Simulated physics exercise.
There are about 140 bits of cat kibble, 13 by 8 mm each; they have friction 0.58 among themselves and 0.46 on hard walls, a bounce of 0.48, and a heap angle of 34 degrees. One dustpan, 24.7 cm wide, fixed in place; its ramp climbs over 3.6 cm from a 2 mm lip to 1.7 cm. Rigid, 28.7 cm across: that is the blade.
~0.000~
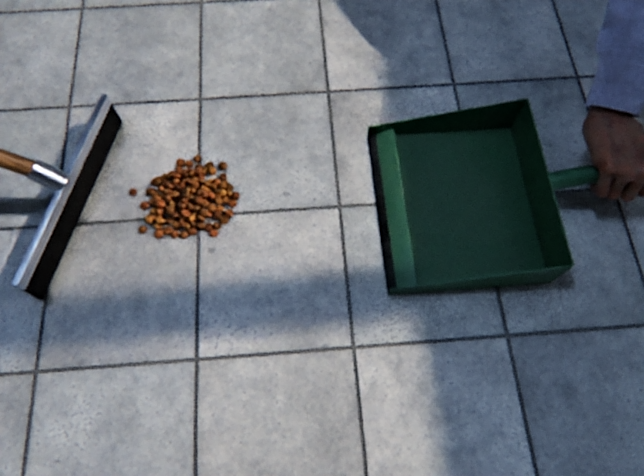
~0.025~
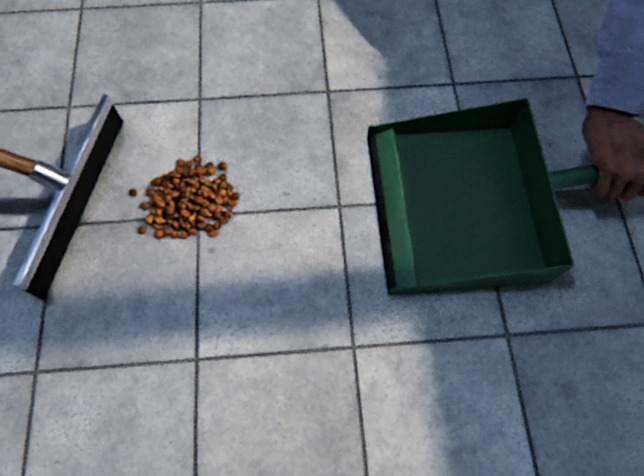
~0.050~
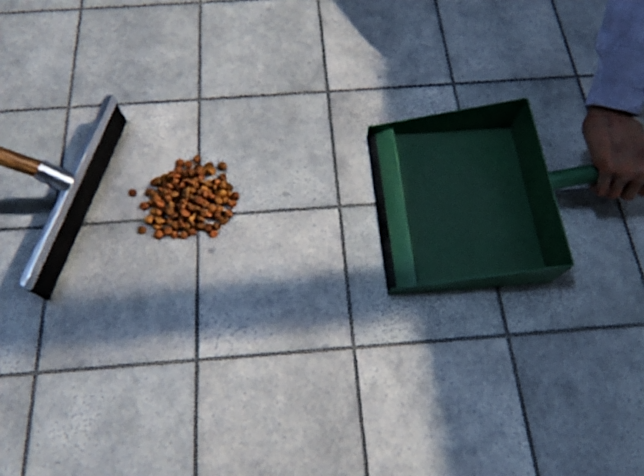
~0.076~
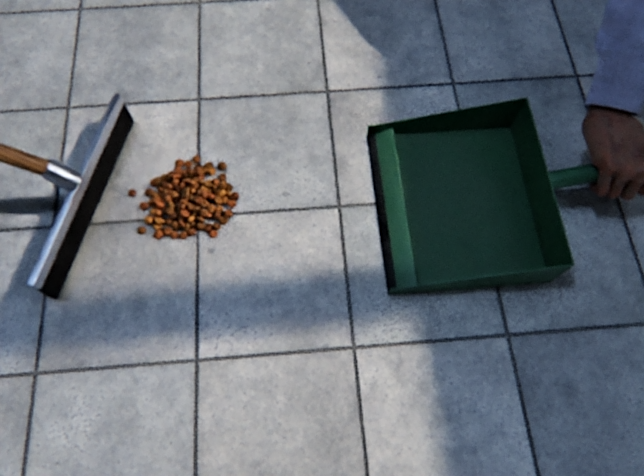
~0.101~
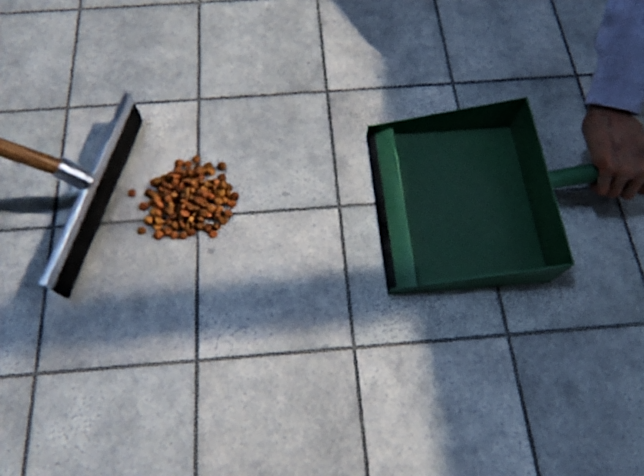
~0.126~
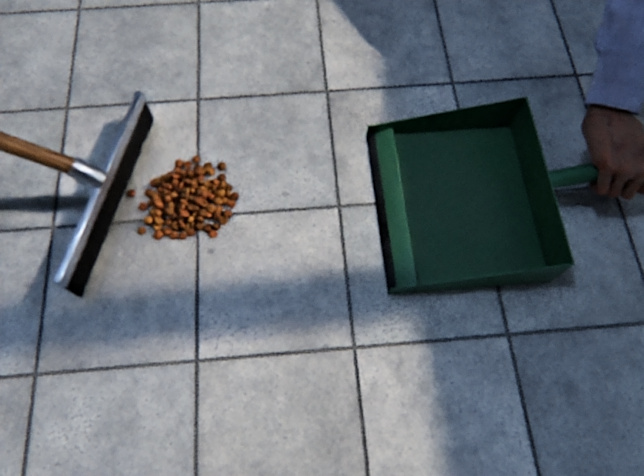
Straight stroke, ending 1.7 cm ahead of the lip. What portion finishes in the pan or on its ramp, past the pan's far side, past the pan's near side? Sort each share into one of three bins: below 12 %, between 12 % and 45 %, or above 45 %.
Pan: Below 12 %; far side: Below 12 %; near side: Below 12 %.
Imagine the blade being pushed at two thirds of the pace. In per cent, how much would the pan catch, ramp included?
Share: Close to 0 %.
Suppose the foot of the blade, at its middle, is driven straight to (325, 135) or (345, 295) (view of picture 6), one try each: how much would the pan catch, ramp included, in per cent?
Close to 0 and 15 percent, in that order.
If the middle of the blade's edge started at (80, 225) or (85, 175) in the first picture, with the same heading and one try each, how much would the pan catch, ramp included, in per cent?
About 5 and 0 per cent.
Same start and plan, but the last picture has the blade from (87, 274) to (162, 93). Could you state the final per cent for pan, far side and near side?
You'd see pan at 20, far at 5 and near at 5.
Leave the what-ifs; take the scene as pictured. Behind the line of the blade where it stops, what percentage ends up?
Estimate: About 0 %.
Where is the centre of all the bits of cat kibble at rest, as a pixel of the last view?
(354, 199).
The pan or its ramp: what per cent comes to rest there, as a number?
About 5 per cent.
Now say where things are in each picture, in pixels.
The first frame shows blade from (21, 285) to (107, 102), moved 0.0 cm, 0 of the pieces shifted so far; middle of the pieces at (193, 197); pan at (467, 204).
The second frame shows blade from (22, 286) to (108, 102), moved 0.2 cm, 0 of the pieces shifted so far; middle of the pieces at (192, 197).
The third frame shows blade from (27, 285) to (112, 102), moved 0.8 cm, 0 of the pieces shifted so far; middle of the pieces at (192, 198).
The fourth frame shows blade from (36, 285) to (119, 101), moved 1.9 cm, 0 of the pieces shifted so far; middle of the pieces at (192, 198).
The fifth frame shows blade from (48, 284) to (129, 100), moved 3.4 cm, 0 of the pieces shifted so far; middle of the pieces at (192, 198).
The sixth frame shows blade from (62, 282) to (141, 99), moved 5.1 cm, 0 of the pieces shifted so far; middle of the pieces at (191, 198); pan at (467, 203). The blade's pace is about 0.67 m/s, heading 3 degrees away from the viewer's side.
Then, at 0.35 s, middle of the blade 21 cm from the lip; 0 % over the lip, far side 0 %, near side 0 %.
After 0.50 s, middle of the blade 11 cm from the lip; 0 % over the lip, far side 0 %, near side 0 %.
After 0.78 s, middle of the blade 6 cm from the lip; 5 % over the lip, far side 5 %, near side 0 %.
By 1.4 s all is still; pan 5 %, far side 5 %, near side 0 %, in front of the lip or behind the blade 95 %.
